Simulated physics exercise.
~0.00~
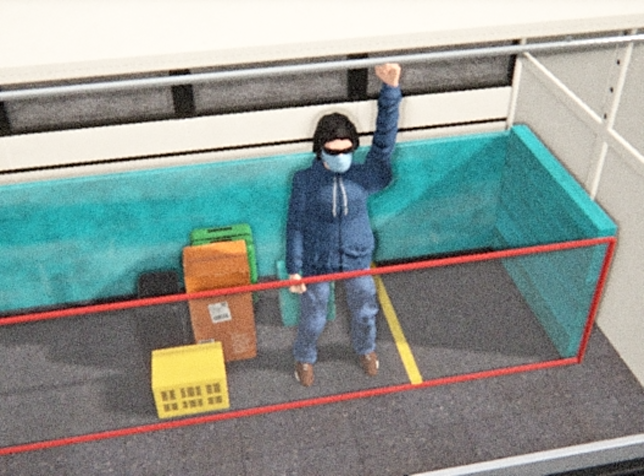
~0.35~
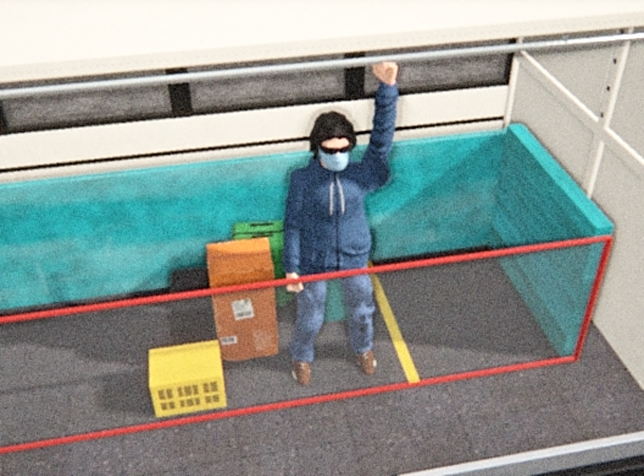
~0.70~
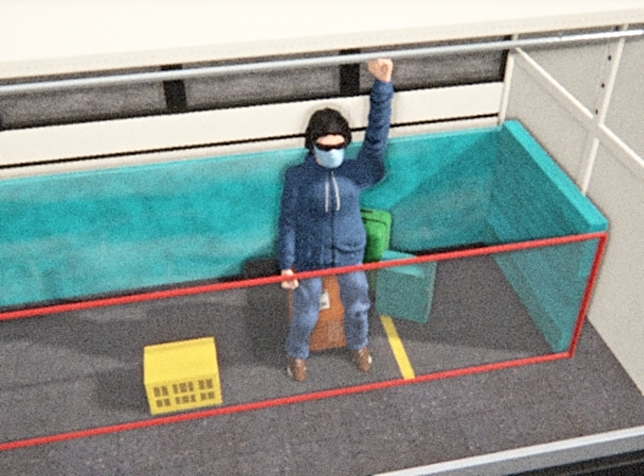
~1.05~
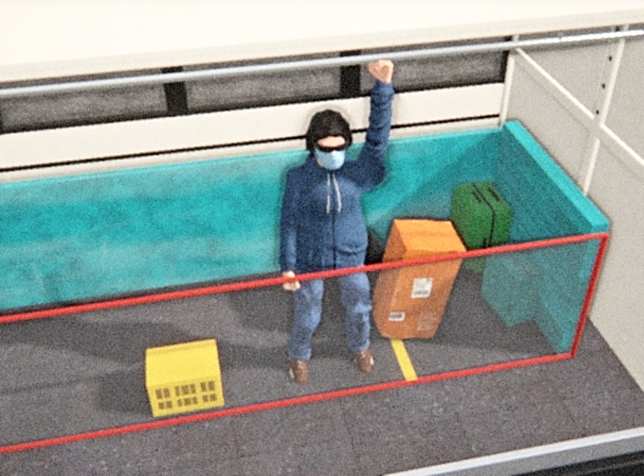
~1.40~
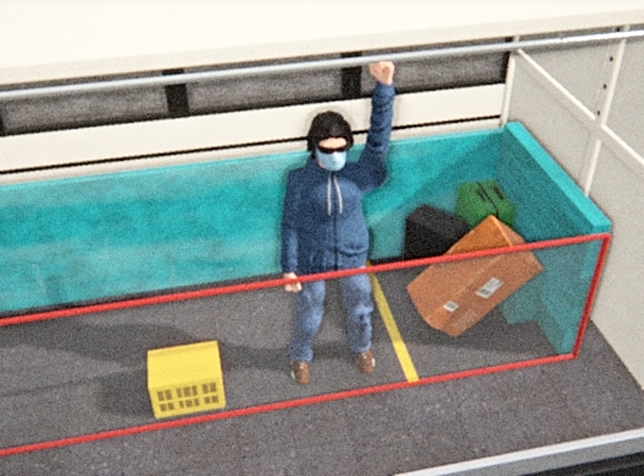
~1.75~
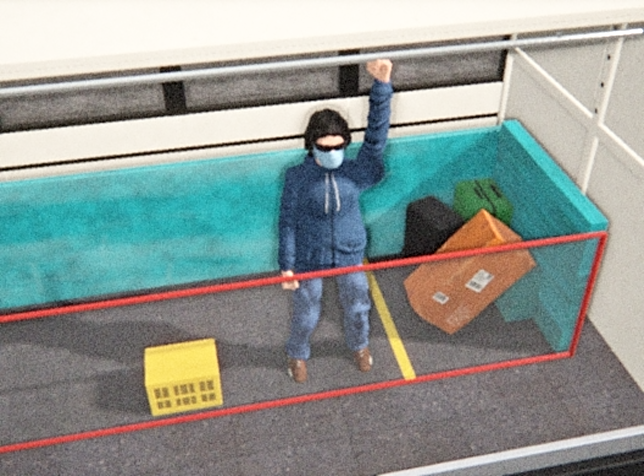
An orange box, a green case, a black case and a teal carton slide right past a masked person gripping the overhead rail, crossing the yellow line; the orange box tips and rests leaning among the others at the right end, while the yellow crate stays left of the line.
